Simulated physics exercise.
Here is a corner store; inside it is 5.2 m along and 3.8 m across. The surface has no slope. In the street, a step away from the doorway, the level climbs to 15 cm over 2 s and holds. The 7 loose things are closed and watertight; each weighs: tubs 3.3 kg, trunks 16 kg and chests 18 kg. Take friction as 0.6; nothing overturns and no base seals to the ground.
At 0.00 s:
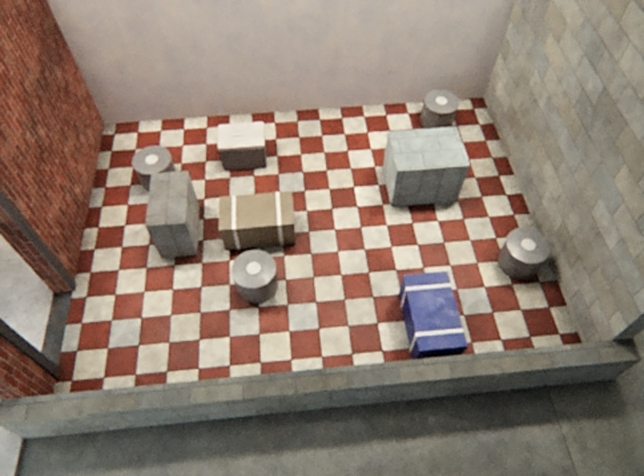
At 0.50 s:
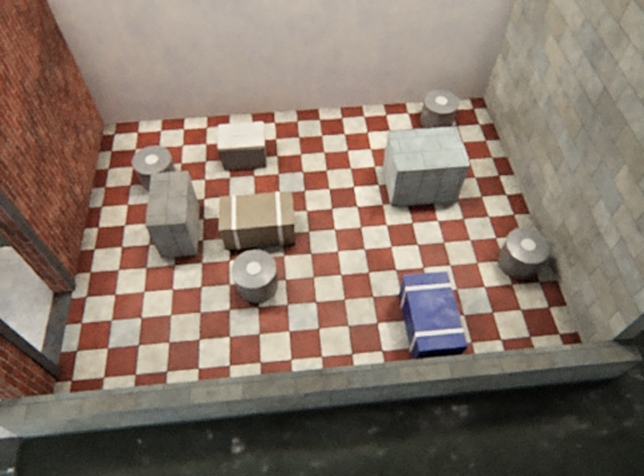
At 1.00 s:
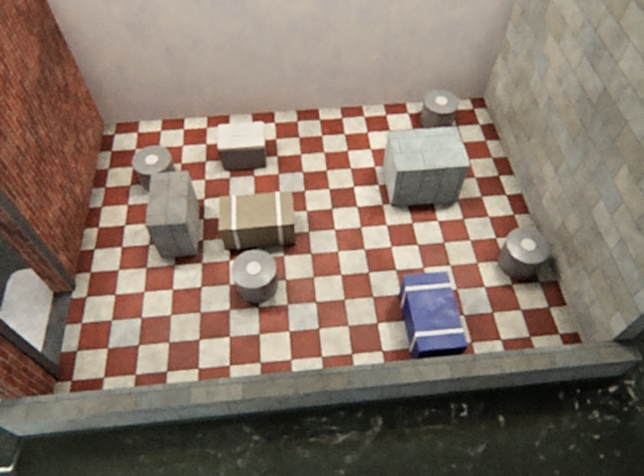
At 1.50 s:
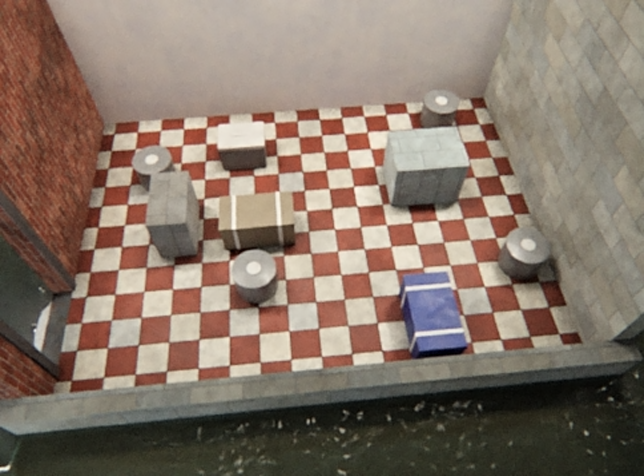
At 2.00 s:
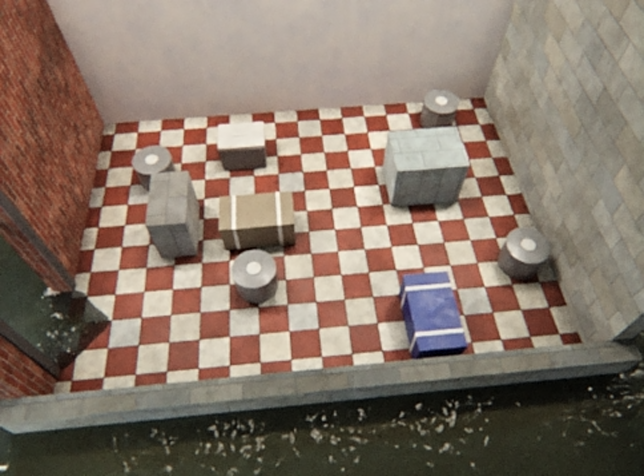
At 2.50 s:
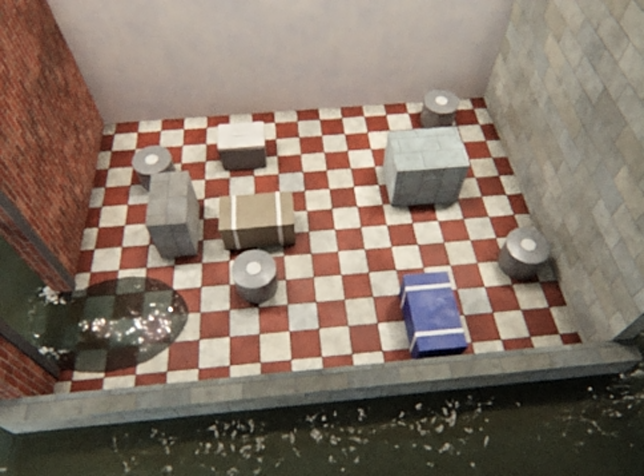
A small shop room with a red and white checkered floor, a brick wall on the left and pale stone on the right, is seen from high above by a still camera. Grey drums, grey blocks, a pale box, a strapped brown trunk and a strapped blue trunk at the lower right stand about. Dark water covers the street, then enters the left doorway and spreads across the nearby tiles, while the objects stay still.
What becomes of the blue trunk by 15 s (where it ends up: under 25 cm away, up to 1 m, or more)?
Blue trunk ends far away.
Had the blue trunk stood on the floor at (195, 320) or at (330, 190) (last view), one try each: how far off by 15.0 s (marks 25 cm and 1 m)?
In turn: It travels far; it stays put.
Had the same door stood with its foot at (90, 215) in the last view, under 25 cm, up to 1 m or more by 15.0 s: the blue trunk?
Then the blue trunk holds its place.
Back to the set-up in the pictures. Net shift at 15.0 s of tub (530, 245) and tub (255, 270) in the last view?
In that order: 250 cm, 250 cm.
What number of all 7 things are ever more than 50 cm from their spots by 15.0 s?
4 of them.
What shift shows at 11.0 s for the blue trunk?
Roughly 100 cm by then.
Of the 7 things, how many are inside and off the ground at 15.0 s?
I count 5.
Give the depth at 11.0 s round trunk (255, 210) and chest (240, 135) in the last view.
About 2 and 1 cm.
After 3.5 s the blue trunk is near (434, 309), 0.0 m from its start, aground; 0 afloat.
After 6.8 s the blue trunk is near (507, 293), 0.7 m from its start, aground; 1 afloat.
After 11.0 s the blue trunk is near (540, 285), 1.1 m from its start, afloat; 4 afloat.
After 15.0 s the blue trunk is near (520, 225), 1.4 m from its start, afloat; 5 afloat.
